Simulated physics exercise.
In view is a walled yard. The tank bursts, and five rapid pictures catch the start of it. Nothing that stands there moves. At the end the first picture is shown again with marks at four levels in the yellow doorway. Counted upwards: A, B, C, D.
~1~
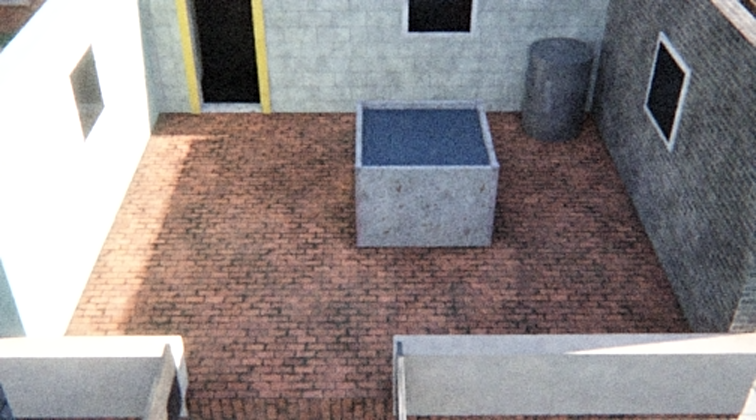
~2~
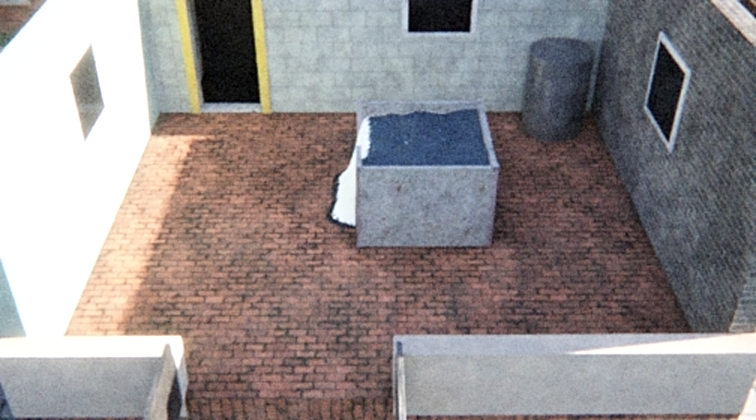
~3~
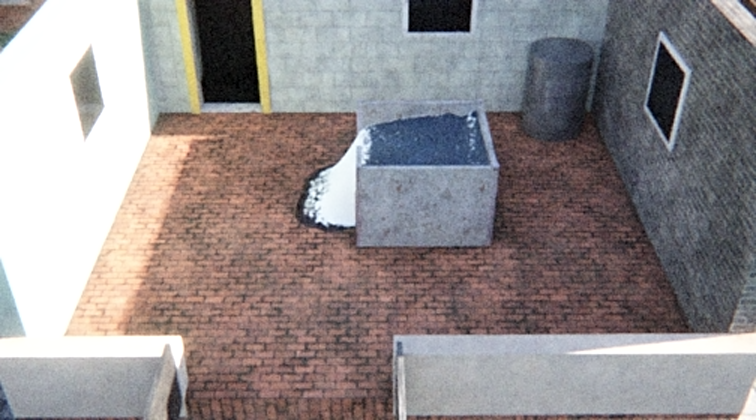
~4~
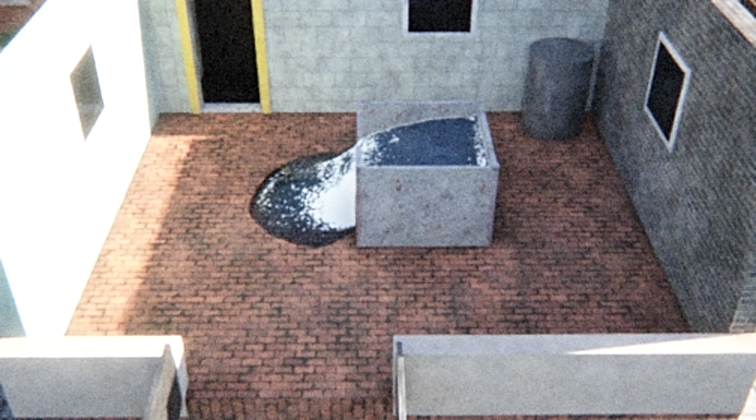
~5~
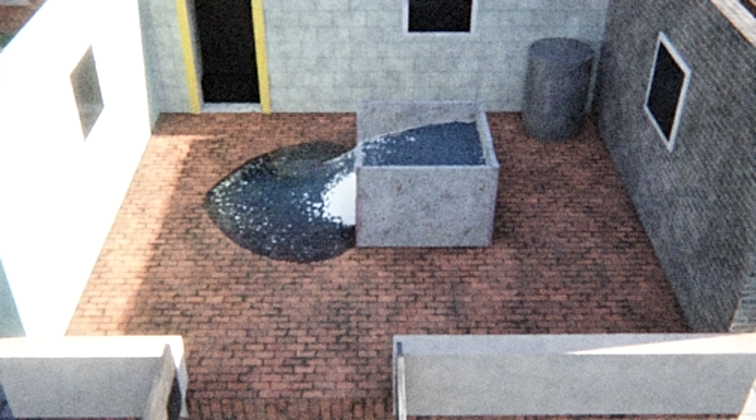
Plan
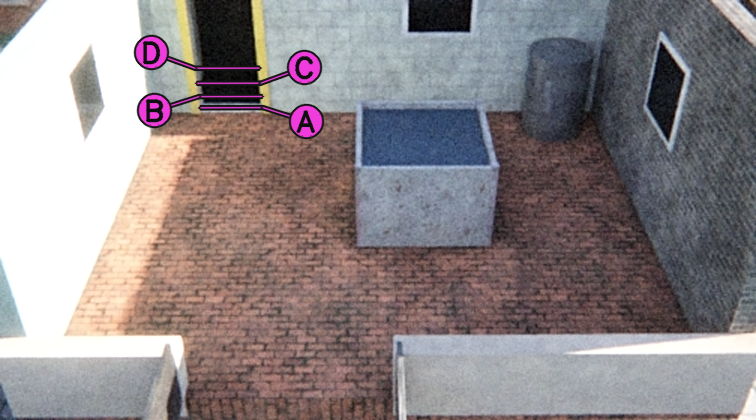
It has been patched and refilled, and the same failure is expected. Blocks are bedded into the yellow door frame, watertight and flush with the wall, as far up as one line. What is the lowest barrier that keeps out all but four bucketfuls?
That is line B.
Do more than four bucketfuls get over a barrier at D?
No, that is safe.
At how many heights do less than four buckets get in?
Three of them.
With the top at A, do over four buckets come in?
Yes.
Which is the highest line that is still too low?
A it is.
On the marked copy, A at (231, 107); B at (230, 96); C at (228, 83); D at (227, 68); from the bottom up A, B, C, D.
With A, some 15 bucketfuls get in.
With B, a splash gets over, under a bucket.
With C, nothing gets over.
With D, nothing gets over.
